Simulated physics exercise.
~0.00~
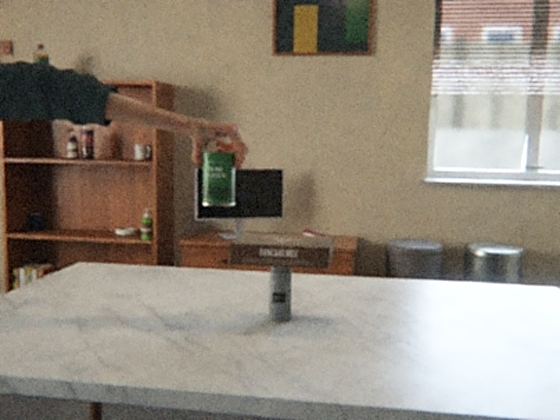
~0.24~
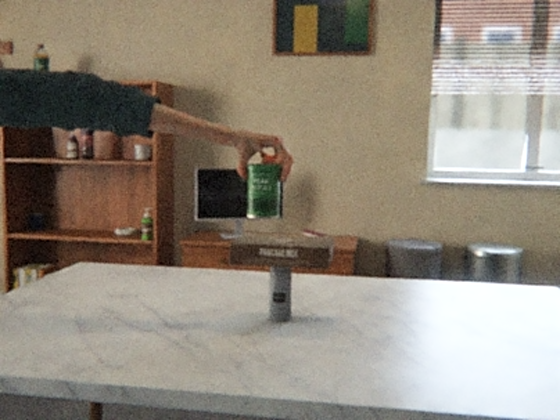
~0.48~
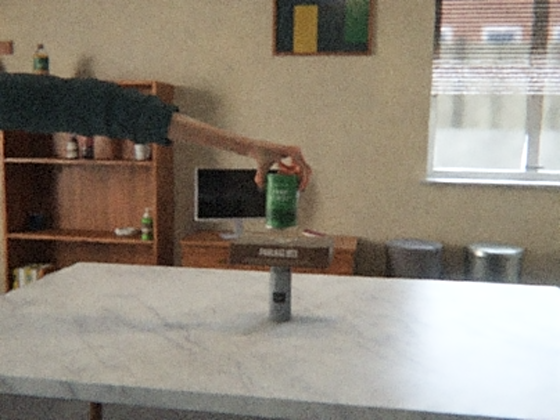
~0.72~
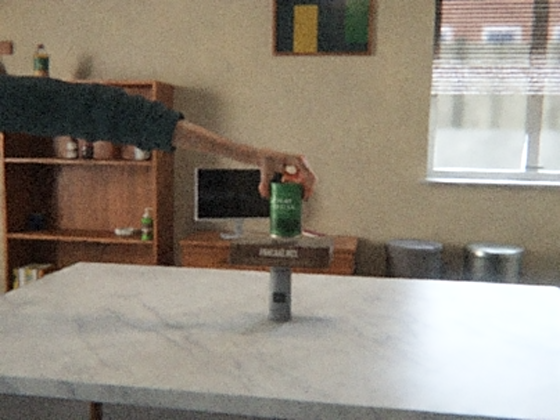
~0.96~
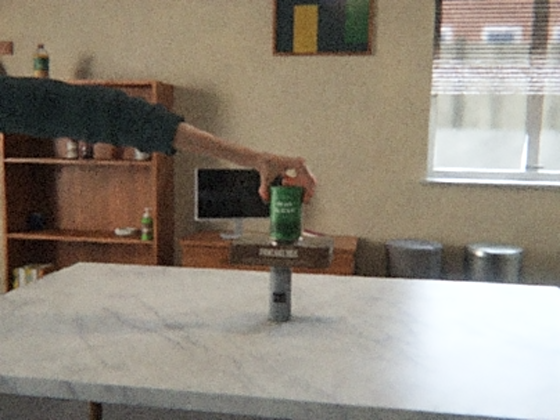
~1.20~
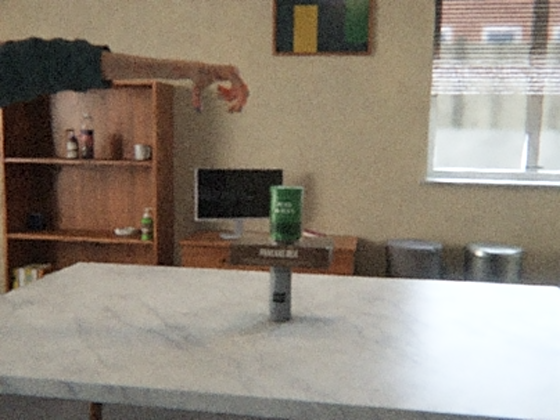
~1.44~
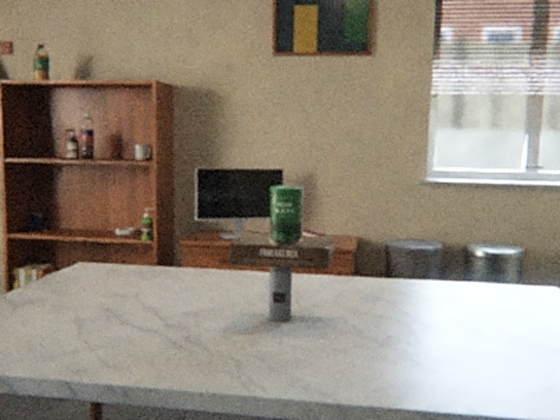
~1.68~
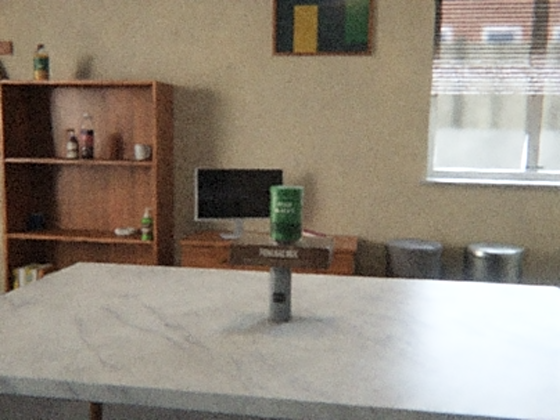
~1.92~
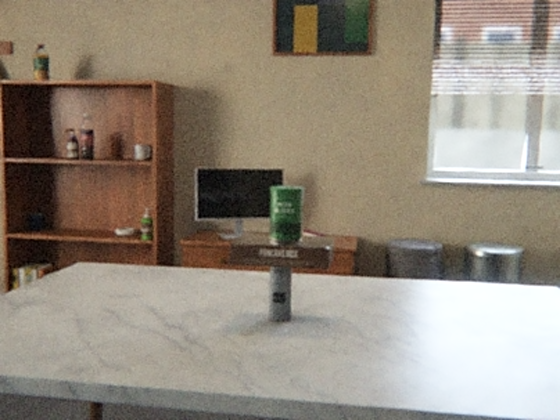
A green tin was carried in from the left by a hand and lowered onto a flat brown packet balanced across a grey shaker on a table; the hand let go and drew back, and the stack stayed standing.
